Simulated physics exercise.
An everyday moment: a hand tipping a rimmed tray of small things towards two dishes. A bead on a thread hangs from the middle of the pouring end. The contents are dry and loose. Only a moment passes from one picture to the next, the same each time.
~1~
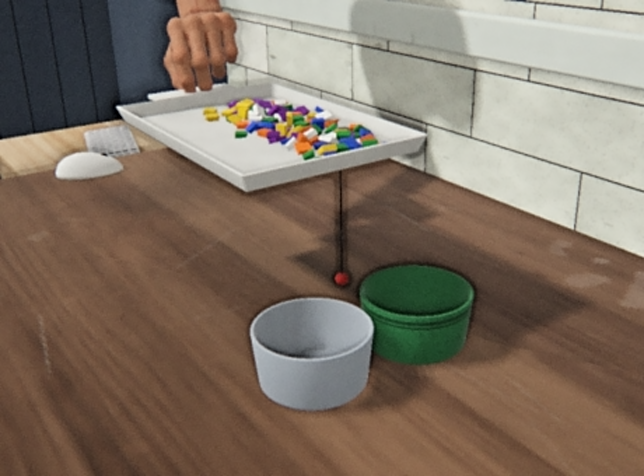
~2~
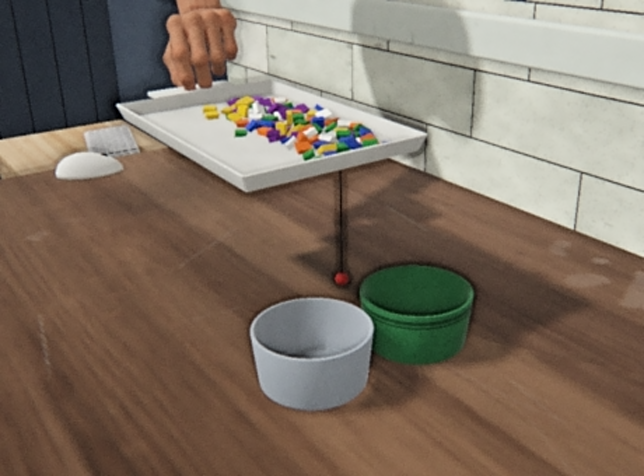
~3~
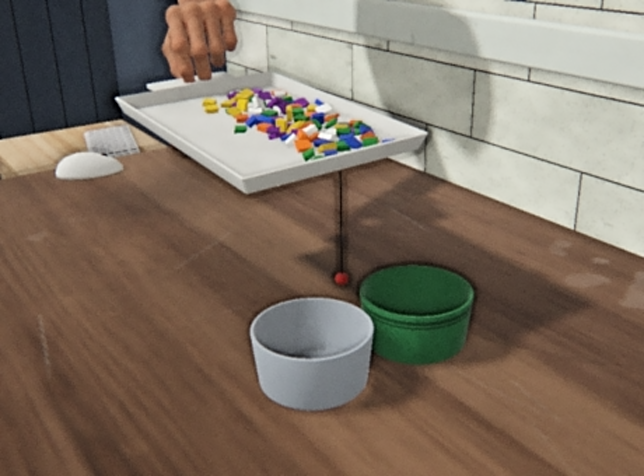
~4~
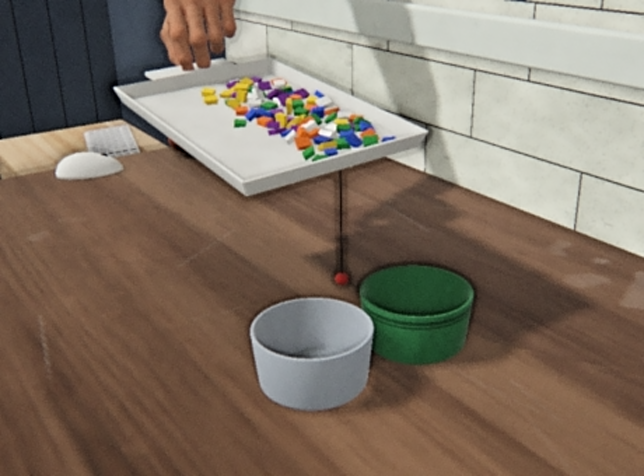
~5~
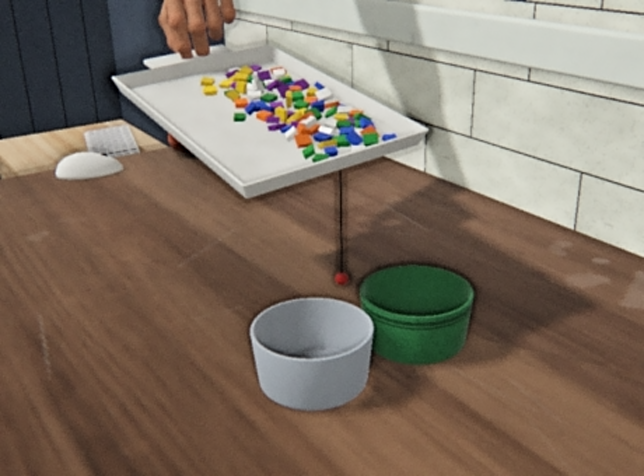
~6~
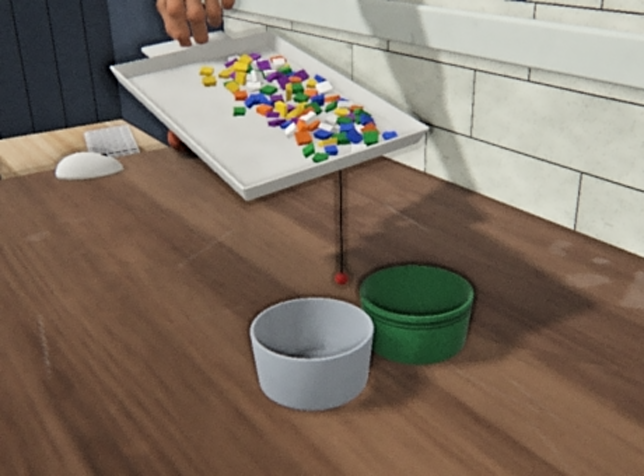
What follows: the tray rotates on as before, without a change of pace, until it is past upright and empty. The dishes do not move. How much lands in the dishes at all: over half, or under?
Together they catch over half.
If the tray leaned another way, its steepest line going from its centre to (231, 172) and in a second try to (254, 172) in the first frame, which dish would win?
The first try: The left-hand dish. The second: The left dish.
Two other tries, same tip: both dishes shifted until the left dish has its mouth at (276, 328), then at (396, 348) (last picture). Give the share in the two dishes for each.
The first gives 90 %, the second 0 %.
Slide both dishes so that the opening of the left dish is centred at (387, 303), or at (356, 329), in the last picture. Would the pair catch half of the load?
The first try: Not half. The second: Under half.
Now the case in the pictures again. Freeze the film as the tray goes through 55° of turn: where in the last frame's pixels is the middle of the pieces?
Near (280, 166).
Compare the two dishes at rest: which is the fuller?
It is left.
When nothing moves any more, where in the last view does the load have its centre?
At about (294, 373).
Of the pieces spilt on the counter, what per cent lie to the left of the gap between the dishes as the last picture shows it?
Some 100 per cent.
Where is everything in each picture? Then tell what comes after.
In the first frame, corners of the pouring end (246, 172) and (418, 134), level; middle of the load (290, 120), mosaic tiles; left dish (347, 376); right dish (453, 333); bead on its thread (342, 279).
In the second frame, corners of the pouring end (246, 173) and (418, 134), level; middle of the load (290, 119).
In the third frame, corners of the pouring end (246, 175) and (418, 132), tipped barely, lowest at the left corner; middle of the load (290, 114).
In the fourth frame, corners of the pouring end (246, 178) and (418, 130), tipped a little, lowest at the left corner; middle of the load (289, 107).
In the fifth frame, corners of the pouring end (246, 181) and (419, 129), tipped a little, lowest at the left corner; middle of the load (289, 100).
In the sixth frame, corners of the pouring end (246, 183) and (419, 127), tipped a little, lowest at the left corner; middle of the load (289, 93); left dish (347, 376); right dish (453, 333).
Just after the last frame, tray tipped steeply; the larger part on the tray; about a tenth in the air.
A moment on, tray tipped right over; roughly a quarter on the tray; roughly a third in the left dish; just a few in the right dish; about a tenth outside both; roughly a quarter in the air.
Further on, tray tipped past a quarter turn; roughly two thirds in the left dish; just a few in the right dish; roughly a quarter outside both.
When it is over, tray tipped past a quarter turn; roughly two thirds in the left dish; just a few in the right dish; roughly a quarter outside both.
